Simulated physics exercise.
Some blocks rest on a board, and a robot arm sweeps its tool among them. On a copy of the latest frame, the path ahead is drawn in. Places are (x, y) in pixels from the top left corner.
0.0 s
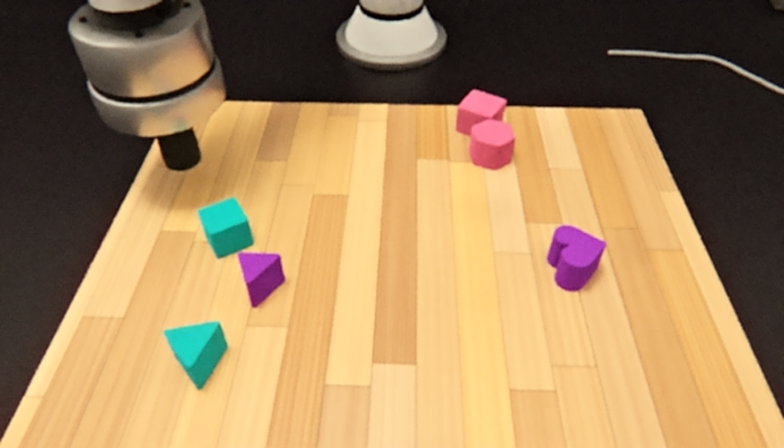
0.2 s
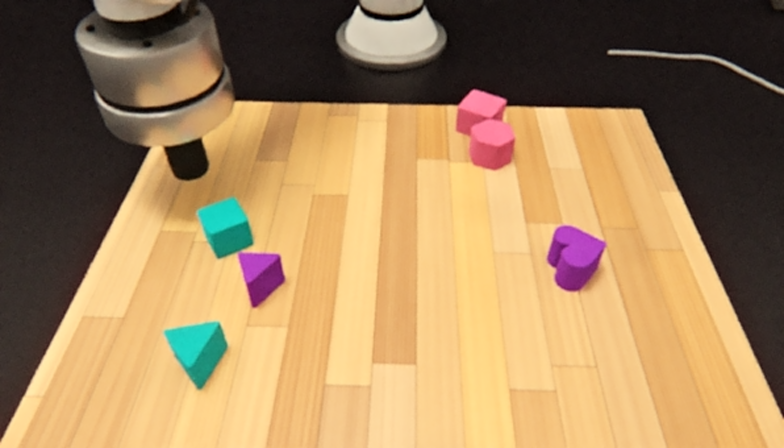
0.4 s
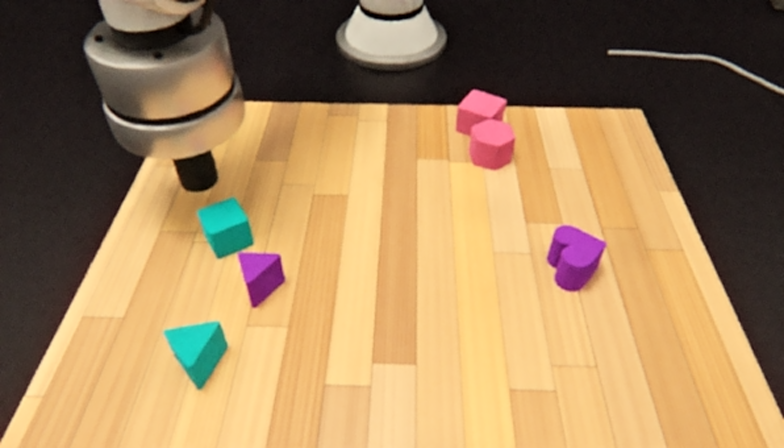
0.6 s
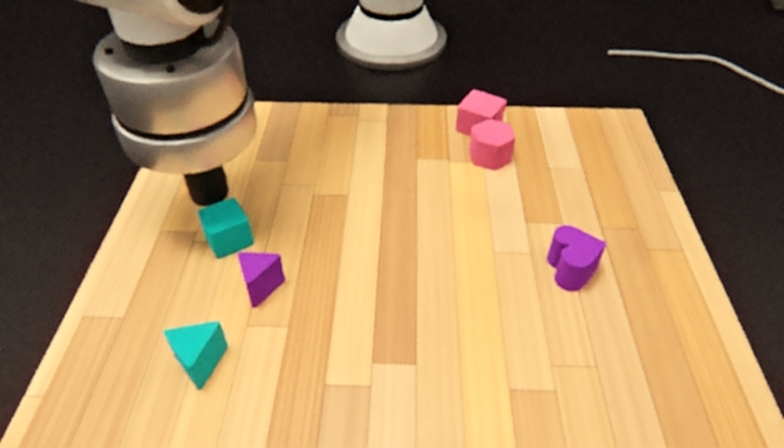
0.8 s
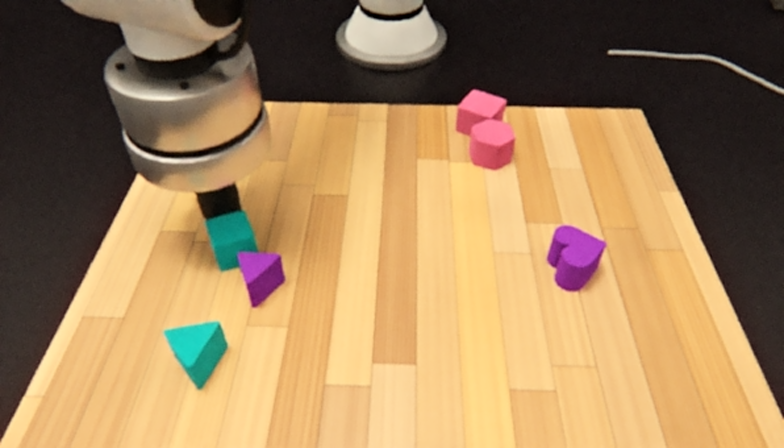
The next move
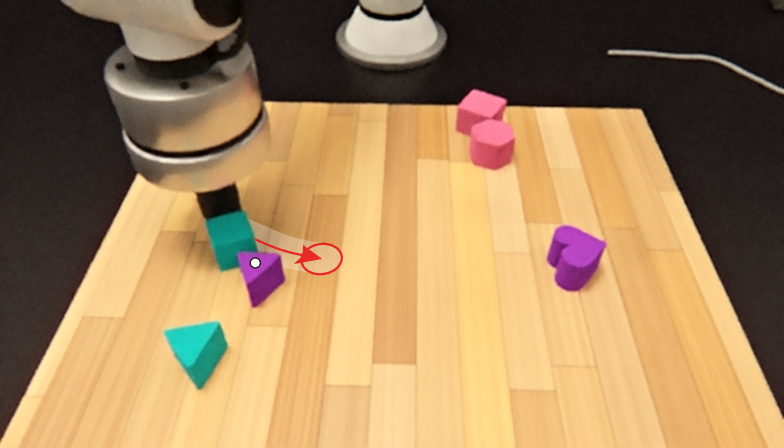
The footage shows a robot arm above a wooden board with turquoise, purple and pink blocks, its dark tool moving down and slightly right toward the turquoise cube, then nudging the cube a short way toward the purple triangle.
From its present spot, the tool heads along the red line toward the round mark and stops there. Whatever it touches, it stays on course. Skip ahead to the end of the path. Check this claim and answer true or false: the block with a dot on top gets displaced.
True - the claim holds.
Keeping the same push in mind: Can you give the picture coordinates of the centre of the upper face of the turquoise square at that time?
When the path ends, it will be at (245, 251).
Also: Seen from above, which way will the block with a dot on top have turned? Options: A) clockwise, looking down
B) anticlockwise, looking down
That would be B.
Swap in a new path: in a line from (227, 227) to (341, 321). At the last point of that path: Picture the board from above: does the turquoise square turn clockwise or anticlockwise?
From overhead, the rotation is clockwise.
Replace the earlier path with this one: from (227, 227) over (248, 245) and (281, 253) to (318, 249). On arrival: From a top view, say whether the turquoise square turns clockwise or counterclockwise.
Looking down: Clockwise.
The line goes from (227, 227) via (255, 239) and (286, 251), ending at (322, 259); the dot is on the purple triangle.
On the path given first. One third of the way, tool (253, 224); turquoise square (241, 245), turned 25° clockwise; purple triangle (257, 273).
Two thirds of the way, tool (284, 235); turquoise square (245, 251), turned 45° clockwise; purple triangle (255, 282), turned 20° anticlockwise.
At the end, tool (320, 242); turquoise square (245, 251), turned 45° clockwise; purple triangle (255, 282), turned 20° anticlockwise.
